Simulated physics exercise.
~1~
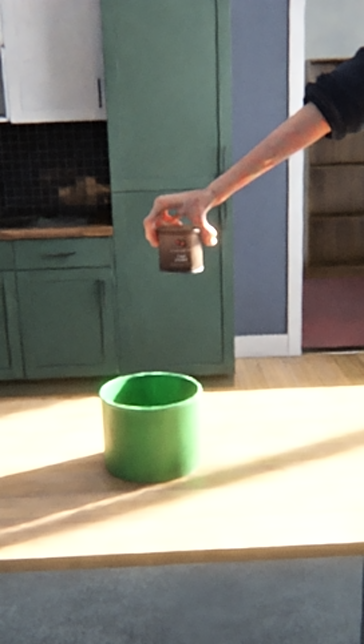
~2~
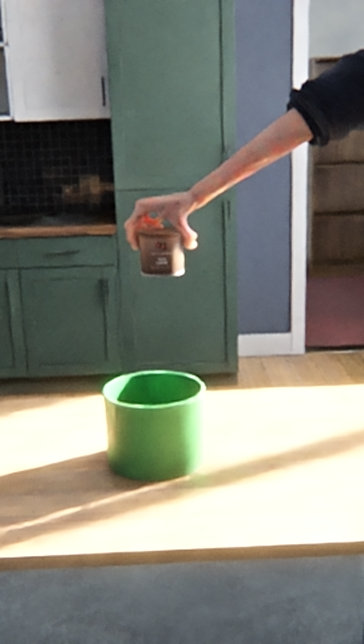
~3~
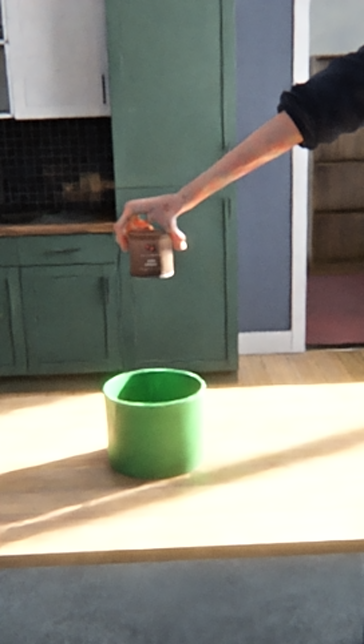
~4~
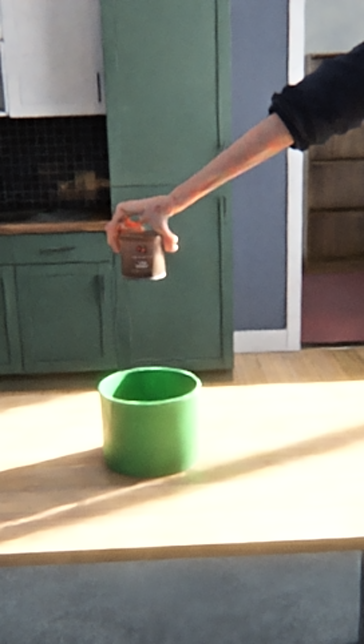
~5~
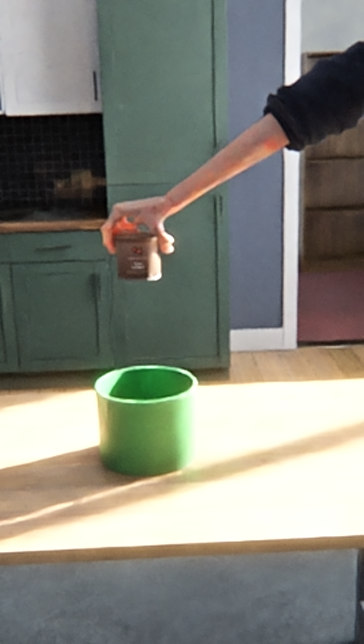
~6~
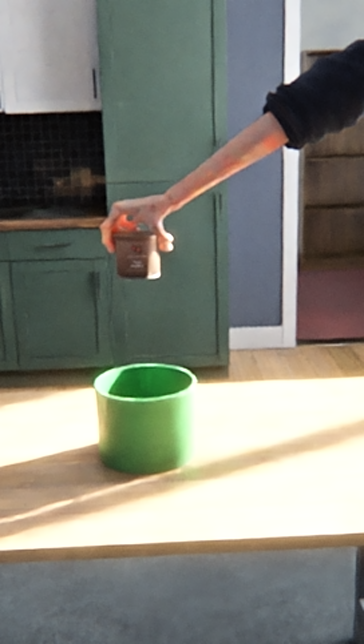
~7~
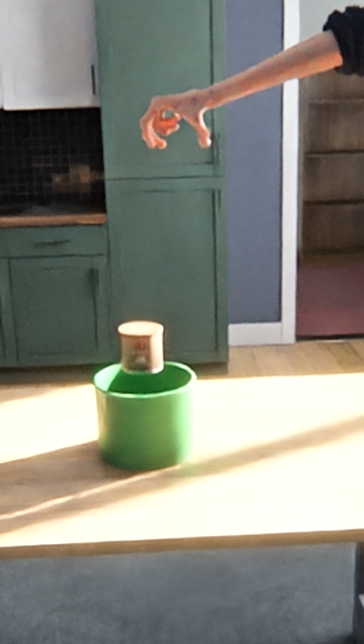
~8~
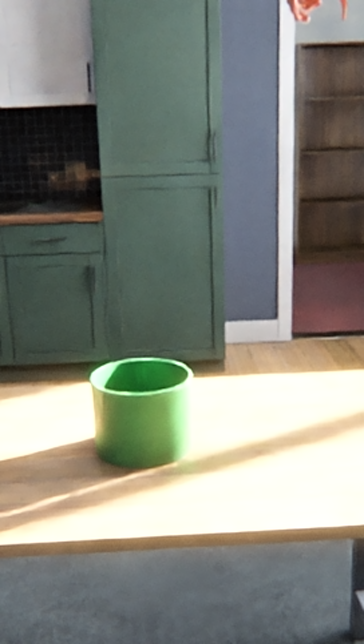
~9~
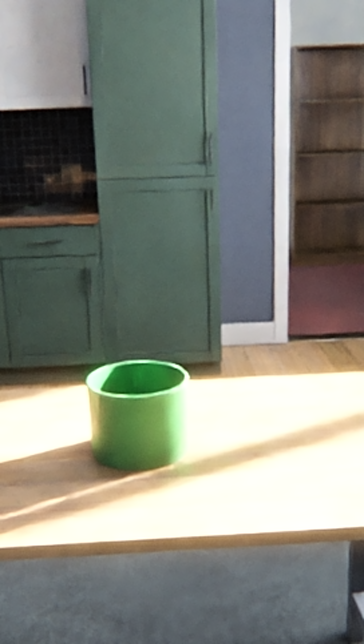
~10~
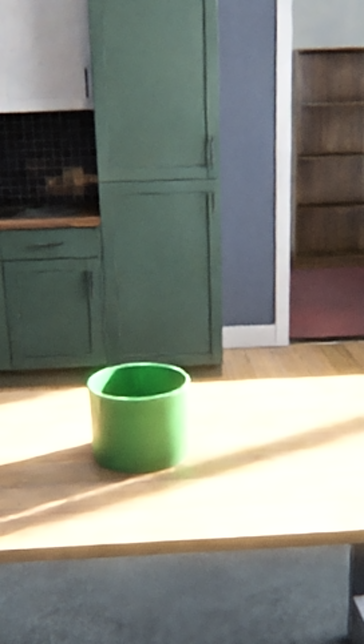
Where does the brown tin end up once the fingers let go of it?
It drops into the green container on the table and is hidden from view inside it.
